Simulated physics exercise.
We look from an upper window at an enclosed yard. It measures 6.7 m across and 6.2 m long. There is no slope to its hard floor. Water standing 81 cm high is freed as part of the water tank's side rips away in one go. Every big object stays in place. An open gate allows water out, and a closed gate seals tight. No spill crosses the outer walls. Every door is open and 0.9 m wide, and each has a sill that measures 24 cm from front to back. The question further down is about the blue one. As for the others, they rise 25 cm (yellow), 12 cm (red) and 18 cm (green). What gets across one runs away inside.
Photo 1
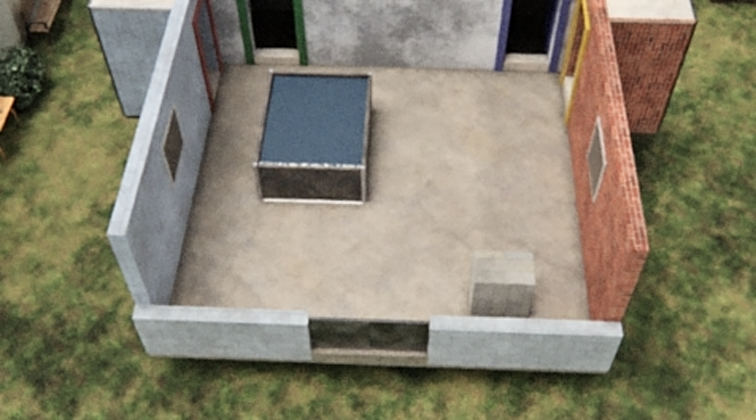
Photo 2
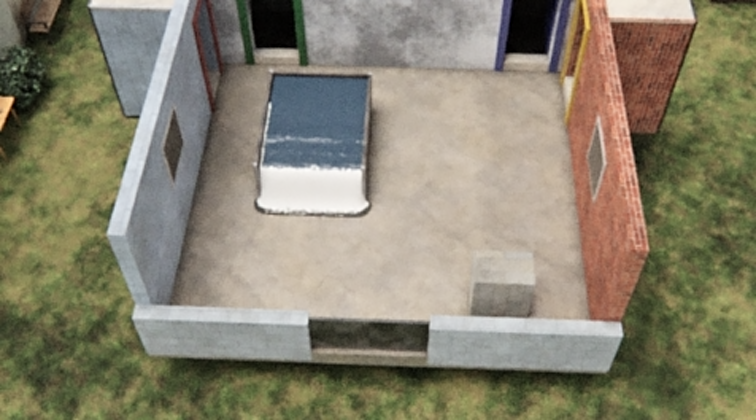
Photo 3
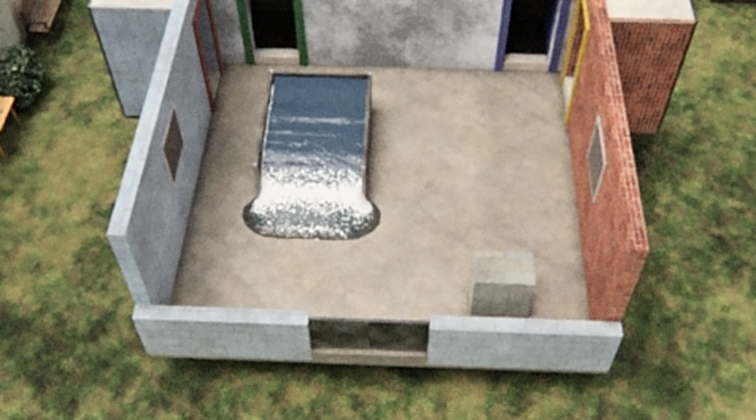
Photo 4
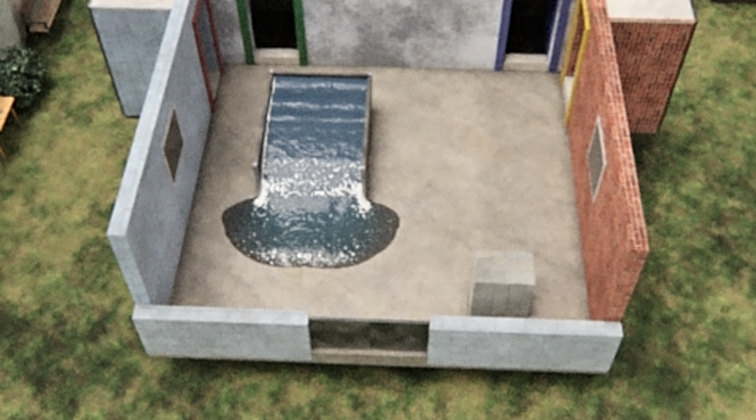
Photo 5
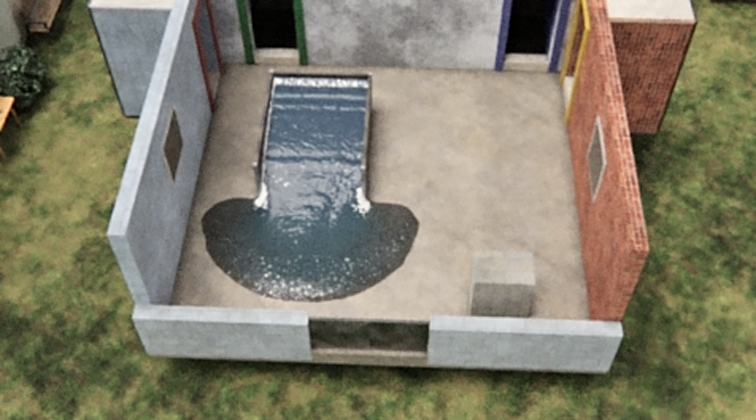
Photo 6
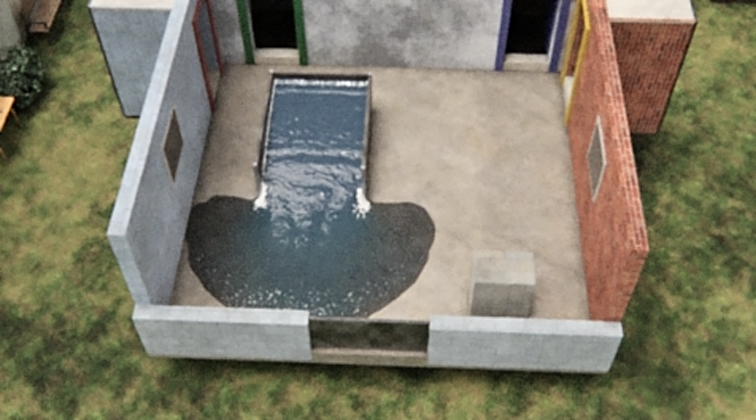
To begin with, a rectangular tank of still blue water stands in a dry walled yard seen from above. Its near side gives way and water pours out in a white, foaming rush onto the floor. The dark pool then fans out toward the front wall and the left wall, as the tank's surface ripples.
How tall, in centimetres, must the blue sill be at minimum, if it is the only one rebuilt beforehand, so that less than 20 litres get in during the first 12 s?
It needs to be at least 14.5 cm tall.
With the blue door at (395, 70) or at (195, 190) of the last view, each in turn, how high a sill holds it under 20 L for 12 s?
First place around 11.0 cm, second around 6.5 cm.
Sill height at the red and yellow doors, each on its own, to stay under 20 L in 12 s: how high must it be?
Some 13.0 cm for red, some 12.0 cm for yellow.
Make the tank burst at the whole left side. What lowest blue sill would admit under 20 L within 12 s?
Some 9.5 centimetres.
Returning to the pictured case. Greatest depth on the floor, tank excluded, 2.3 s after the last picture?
44 cm.
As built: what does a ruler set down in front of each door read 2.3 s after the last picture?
Blue door 0 cm, yellow door 0 cm, red door 0 cm, green door 0 cm.
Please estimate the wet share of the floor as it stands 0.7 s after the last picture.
About 30 per cent.
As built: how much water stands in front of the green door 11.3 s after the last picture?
Roughly 10.5 cm deep.
Then, 0.7 s after the last picture water covers 30 % of the floor, deepest (44 cm) near (291, 328); it has not reached the blue door.
Then, 2.3 s after the last picture water covers 40 % of the floor, deepest (44 cm) near (592, 349); it has not reached the blue door.
Then, 11.3 s after the last picture water covers 100 % of the floor, deepest (16 cm) near (216, 97); 9 cm at the blue door, 0 litres in over its 21 cm sill.
At the blue door as built, the water peaked near 20 cm, 6.5 s after the last picture.
With a sill of 13 cm, 36 litres would have come in within the 12 s; with 17.5 cm, 4 litres. So under 20 litres takes about 14.5 cm.
